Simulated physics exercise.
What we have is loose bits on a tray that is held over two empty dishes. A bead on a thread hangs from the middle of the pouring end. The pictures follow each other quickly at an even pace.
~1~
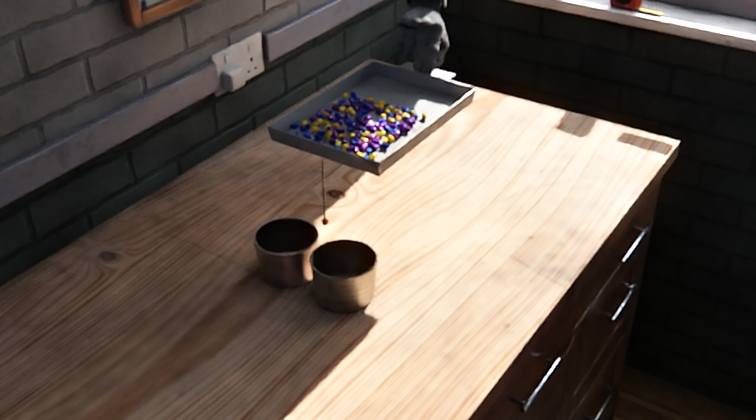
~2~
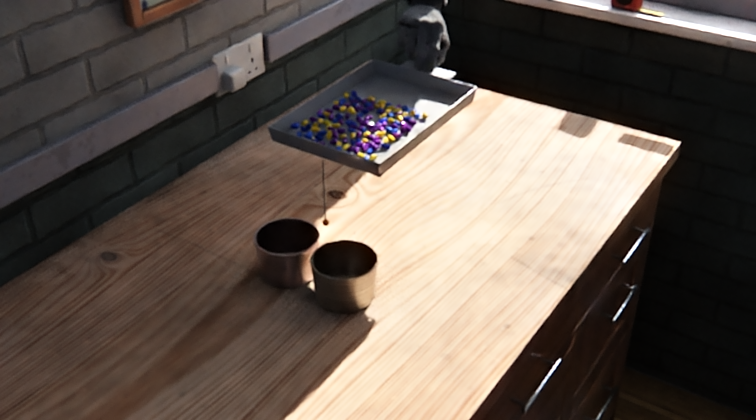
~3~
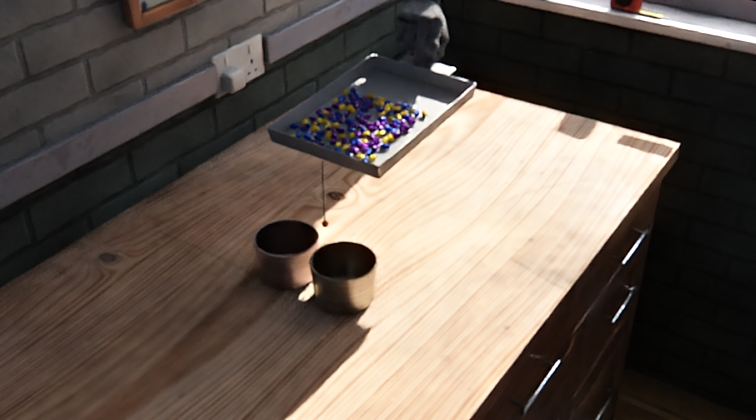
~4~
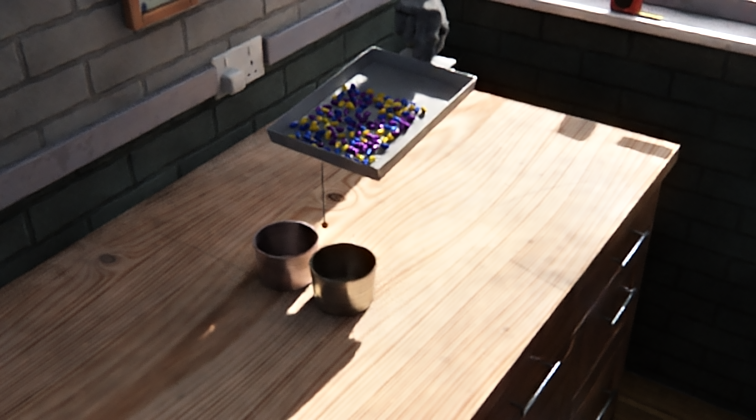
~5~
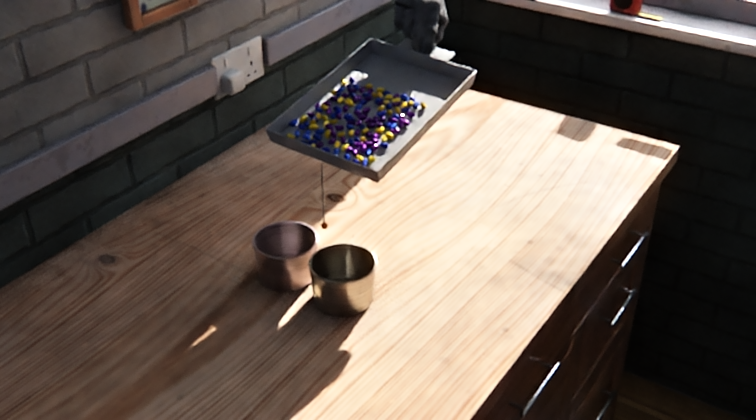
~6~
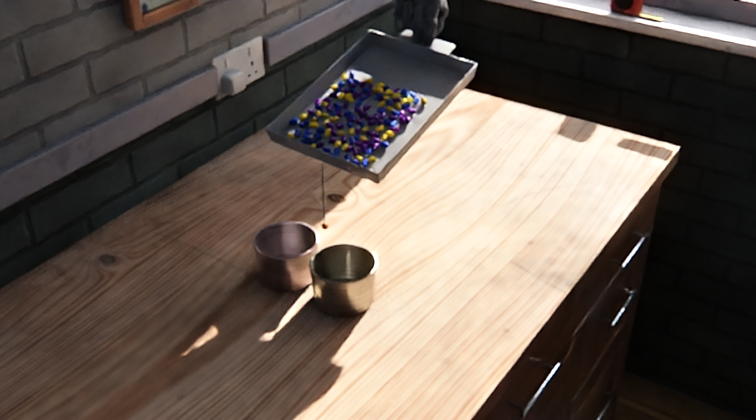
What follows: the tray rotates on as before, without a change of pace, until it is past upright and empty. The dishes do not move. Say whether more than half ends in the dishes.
Together they catch the larger part.
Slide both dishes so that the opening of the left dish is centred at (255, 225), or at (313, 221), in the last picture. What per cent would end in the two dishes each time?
Roughly 30 per cent, and 20 per cent.
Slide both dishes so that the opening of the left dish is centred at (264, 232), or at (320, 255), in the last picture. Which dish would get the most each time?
At the first place the right-hand dish, at the second the left-hand dish.
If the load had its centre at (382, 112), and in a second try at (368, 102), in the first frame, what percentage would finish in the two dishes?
Roughly 70 per cent, and 70 per cent.
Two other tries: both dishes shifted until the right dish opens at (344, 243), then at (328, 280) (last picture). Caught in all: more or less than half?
In turn: Not half; the smaller part.
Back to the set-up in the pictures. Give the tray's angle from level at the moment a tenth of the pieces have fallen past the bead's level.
At about 100°.
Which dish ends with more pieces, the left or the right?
That is the dish on the right.
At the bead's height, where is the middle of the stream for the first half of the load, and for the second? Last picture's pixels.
At about (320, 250), then at (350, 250).
Shortly afterwards, tray tipped steeply; the whole lot on the tray.
Next, tray tipped right over; all but a few on the tray; only a few in the right dish; only a few outside both; only a few in the air.
Some moments later, tray tipped past a quarter turn; near two thirds in the right dish; a little in the left dish; near a third outside both.
In the end, tray tipped past a quarter turn; near two thirds in the right dish; a little in the left dish; near a third outside both.
